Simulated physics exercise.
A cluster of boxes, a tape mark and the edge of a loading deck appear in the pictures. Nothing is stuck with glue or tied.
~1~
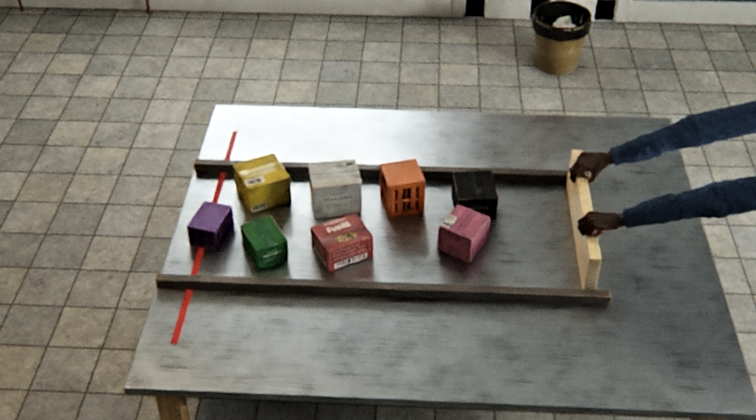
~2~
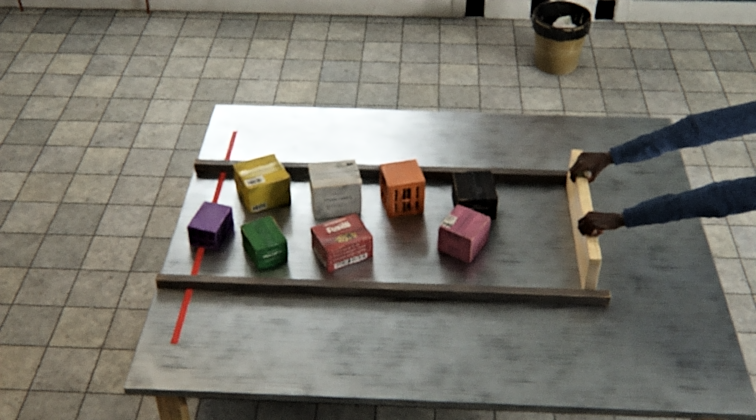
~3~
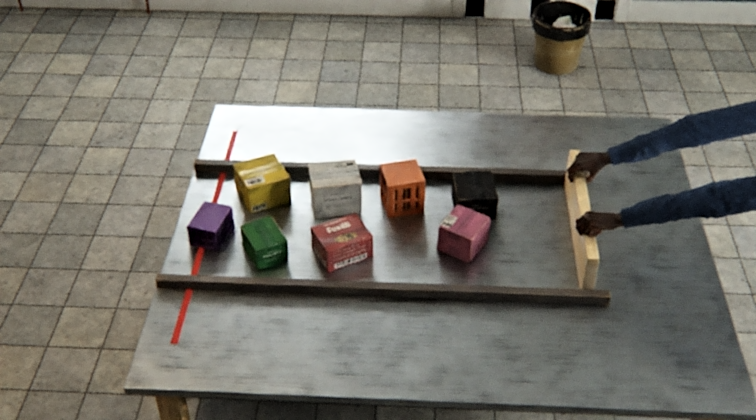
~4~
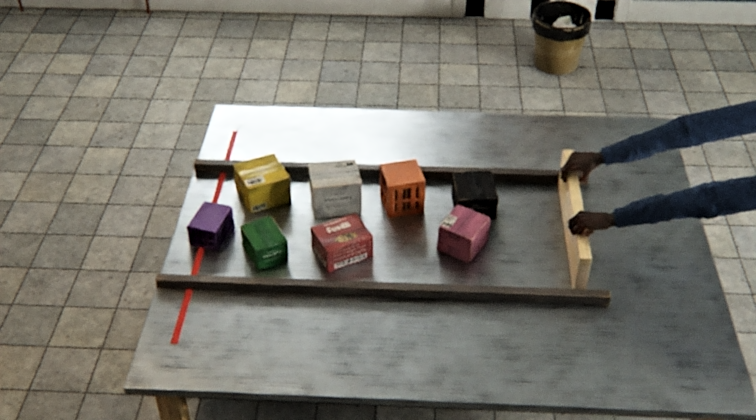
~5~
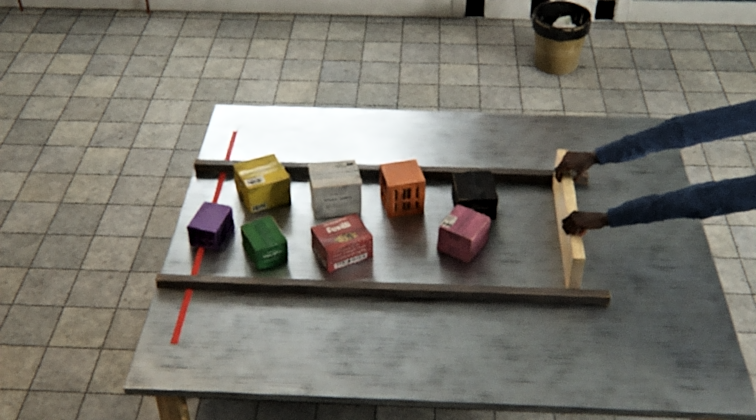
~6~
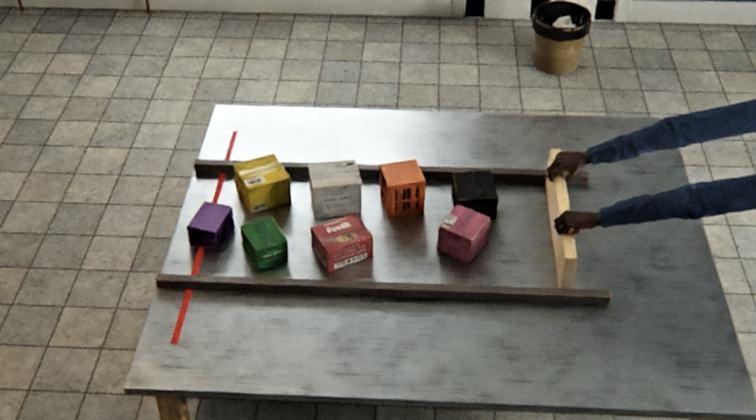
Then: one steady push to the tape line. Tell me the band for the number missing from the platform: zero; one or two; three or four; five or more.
Looks to me like the count going over is upwards of four.
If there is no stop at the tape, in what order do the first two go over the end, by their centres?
That would be the yellow parcel, followed by the purple crate.
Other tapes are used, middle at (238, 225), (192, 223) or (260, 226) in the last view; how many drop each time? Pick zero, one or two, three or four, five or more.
Taking the three places in turn: 3 or 4, at least five, either three or four.
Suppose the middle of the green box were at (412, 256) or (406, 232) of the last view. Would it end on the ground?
At the first spot it remains, and at the second it tips off.
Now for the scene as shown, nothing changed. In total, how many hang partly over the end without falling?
I'd put it at 2.
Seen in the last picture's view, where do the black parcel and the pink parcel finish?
Okay, so first (196, 186), and next (183, 230).
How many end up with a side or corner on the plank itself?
Contact count: 2.
Soon after, none off yet; purple crate at rest near (211, 225); yellow parcel moving near (260, 183); green box at rest near (264, 243).
At rest, the number that fall off is five or more; fallen, orange crate, red box, white parcel, green box, yellow parcel and purple crate.
